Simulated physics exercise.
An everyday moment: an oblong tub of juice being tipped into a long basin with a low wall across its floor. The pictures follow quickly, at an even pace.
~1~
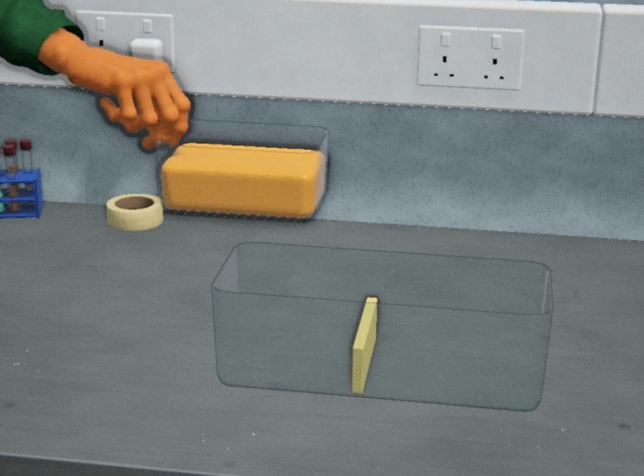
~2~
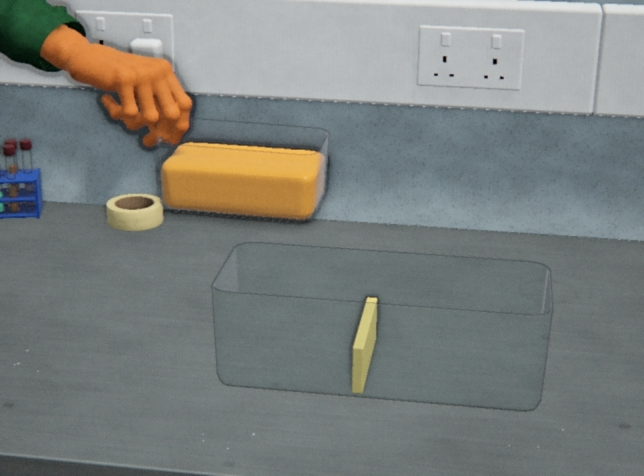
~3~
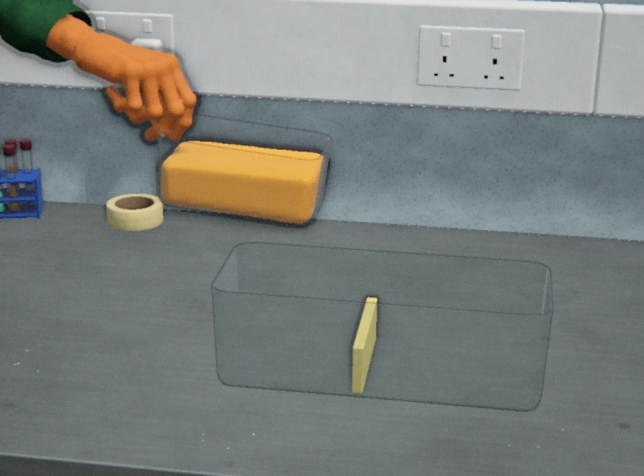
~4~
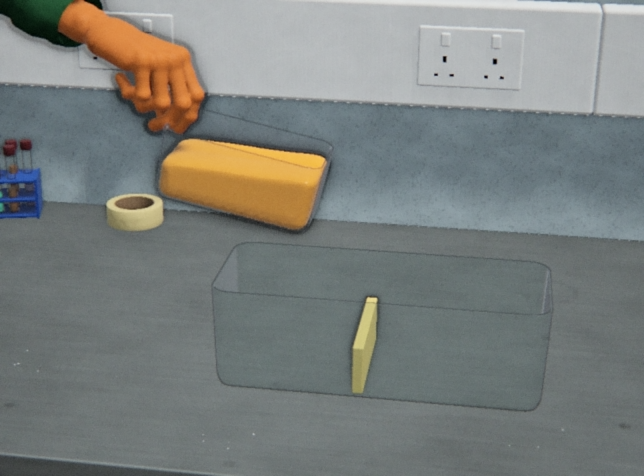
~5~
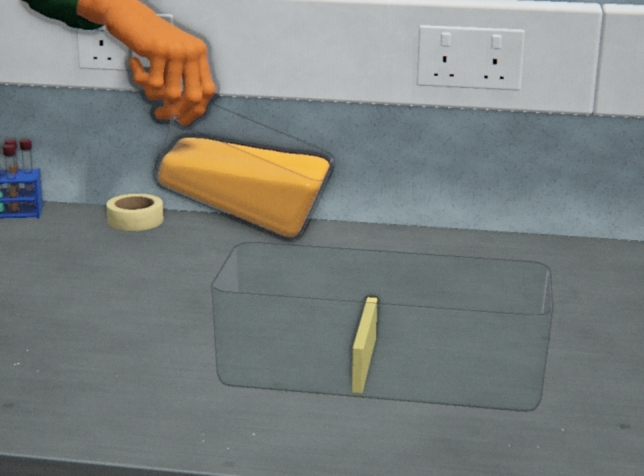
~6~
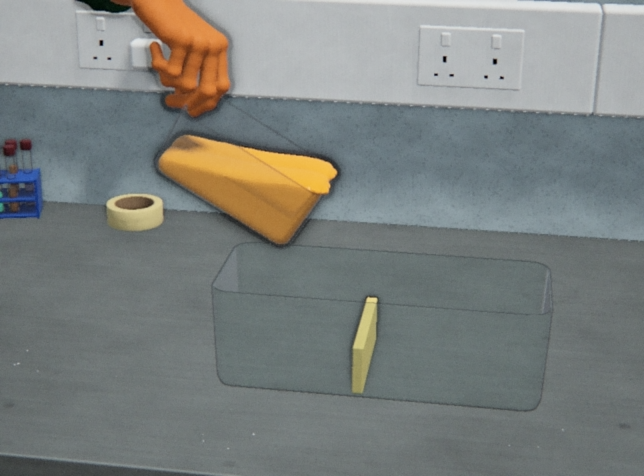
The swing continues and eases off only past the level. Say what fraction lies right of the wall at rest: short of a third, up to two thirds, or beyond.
The share right of the wall is from a third to two thirds.
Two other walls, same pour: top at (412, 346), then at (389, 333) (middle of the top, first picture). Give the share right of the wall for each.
About 20 and 15 per cent.
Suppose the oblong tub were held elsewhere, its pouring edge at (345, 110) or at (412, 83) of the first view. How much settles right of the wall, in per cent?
About 70 and 90 per cent.
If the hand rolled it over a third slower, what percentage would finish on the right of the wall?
Near 55 %.
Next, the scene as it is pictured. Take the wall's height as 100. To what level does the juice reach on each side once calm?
Some 40 per cent left and 20 right.
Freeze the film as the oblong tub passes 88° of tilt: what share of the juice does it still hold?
Near 20 %.
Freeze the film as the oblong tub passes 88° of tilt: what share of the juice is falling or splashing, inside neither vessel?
About 30 per cent.
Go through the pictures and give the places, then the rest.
It leans 0°; its right rim is at (323, 142); the juice meets the walls at (171, 154) and (321, 163); the long basin's rim runs from (224, 266) to (551, 290); the wall's top is at (365, 323), in the first frame.
It leans 1°; its right rim is at (324, 144); the juice meets the walls at (171, 153) and (322, 164), in the second frame.
It leans 5°; its right rim is at (325, 150); the juice meets the walls at (172, 152) and (322, 165), in the third frame.
It leans 12°; its right rim is at (328, 159); the juice meets the walls at (172, 150) and (324, 168), in the fourth frame.
It leans 20°; its right rim is at (329, 171); the juice meets the walls at (171, 148) and (326, 170), in the fifth frame.
It leans 30°; its right rim is at (328, 185); the juice meets the walls at (170, 144) and (328, 177); 2 per cent is over the edge, in the sixth frame.
A moment on, the oblong tub is tipped on its side and 22 per cent is still to pour, 17 is left of the wall and 33 right of it.
Next, the oblong tub is tipped right over and 6 per cent is still to pour, 46 is left of the wall and 41 right of it.
Then the oblong tub is tipped right over and 0 per cent is still to pour, 53 is left of the wall and 42 right of it.
Later the oblong tub is tipped right over and 0 per cent is still to pour, 54 is left of the wall and 42 right of it.
At rest 54 per cent lies left of the wall, 42 right of it and 3 outside.
